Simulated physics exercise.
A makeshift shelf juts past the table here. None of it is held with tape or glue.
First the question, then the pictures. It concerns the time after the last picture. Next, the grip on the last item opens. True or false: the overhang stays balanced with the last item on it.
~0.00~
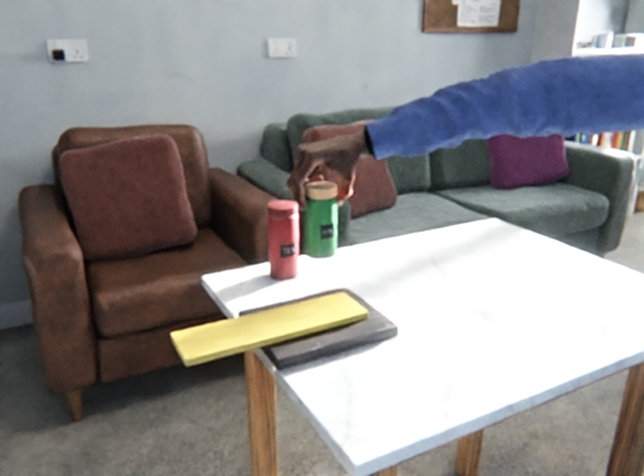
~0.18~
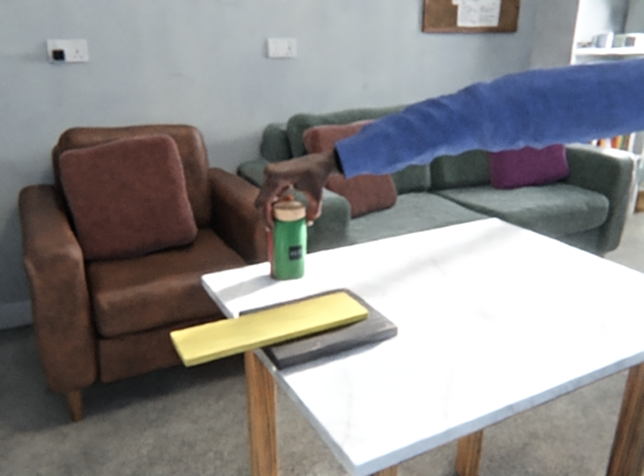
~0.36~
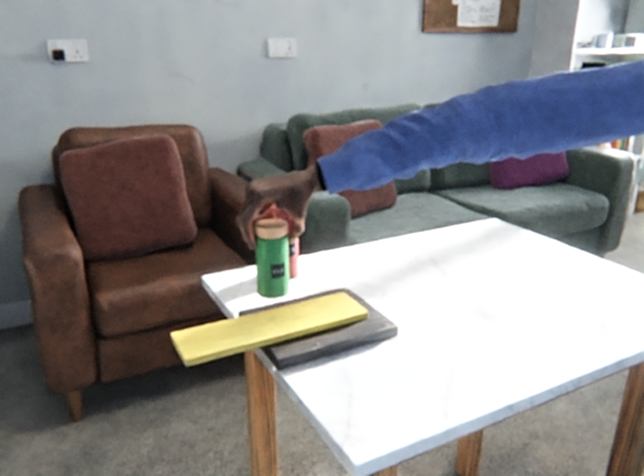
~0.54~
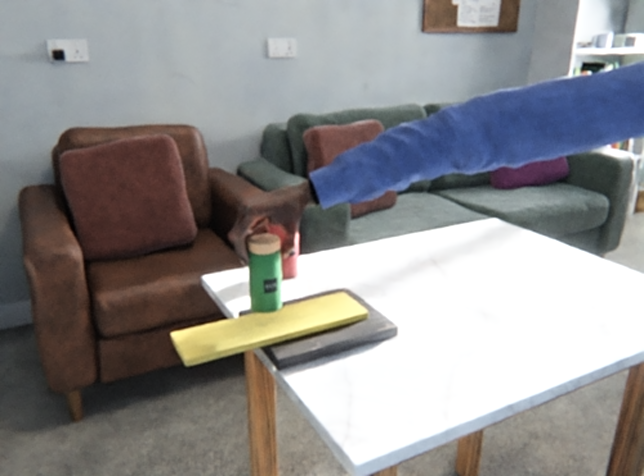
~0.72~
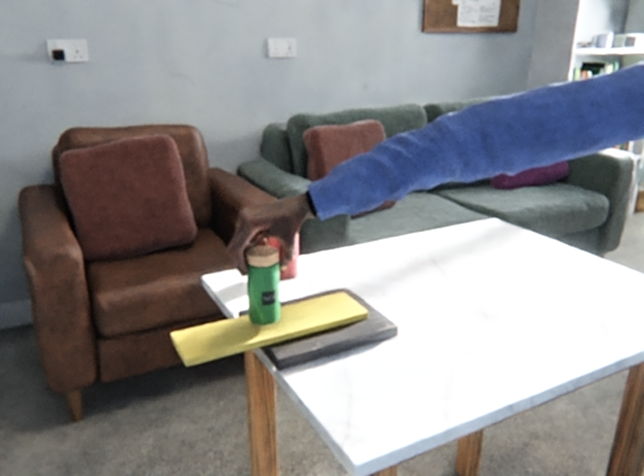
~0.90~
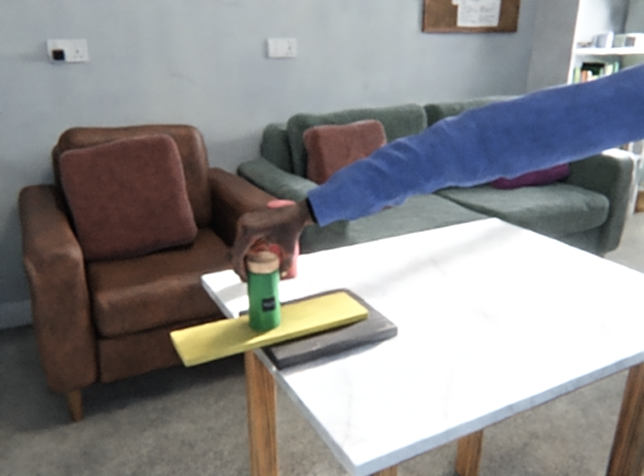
True.
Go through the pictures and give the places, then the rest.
Coming down; green shaker (321, 221); red jar (283, 240), in the first picture.
Coming down; green shaker (289, 241); yellow plank (274, 325), in the second picture.
Coming down; green shaker (272, 259); black slab (316, 323), in the third picture.
Coming down; green shaker (265, 273), in the fourth picture.
Coming down; green shaker (263, 285); yellow plank (274, 325), in the fifth picture.
In place under the hand; green shaker (263, 292); black slab (316, 323), in the sixth picture.
After 1.60 s, things are still on the move.
After 2.30 s, no change.
After 3.00 s, green shaker resting near (264, 292).
In the end (3.5 s), all 4 unmoved. At the end, from the last picture's camera, green shaker near (264, 293). The plank keeps its balance.
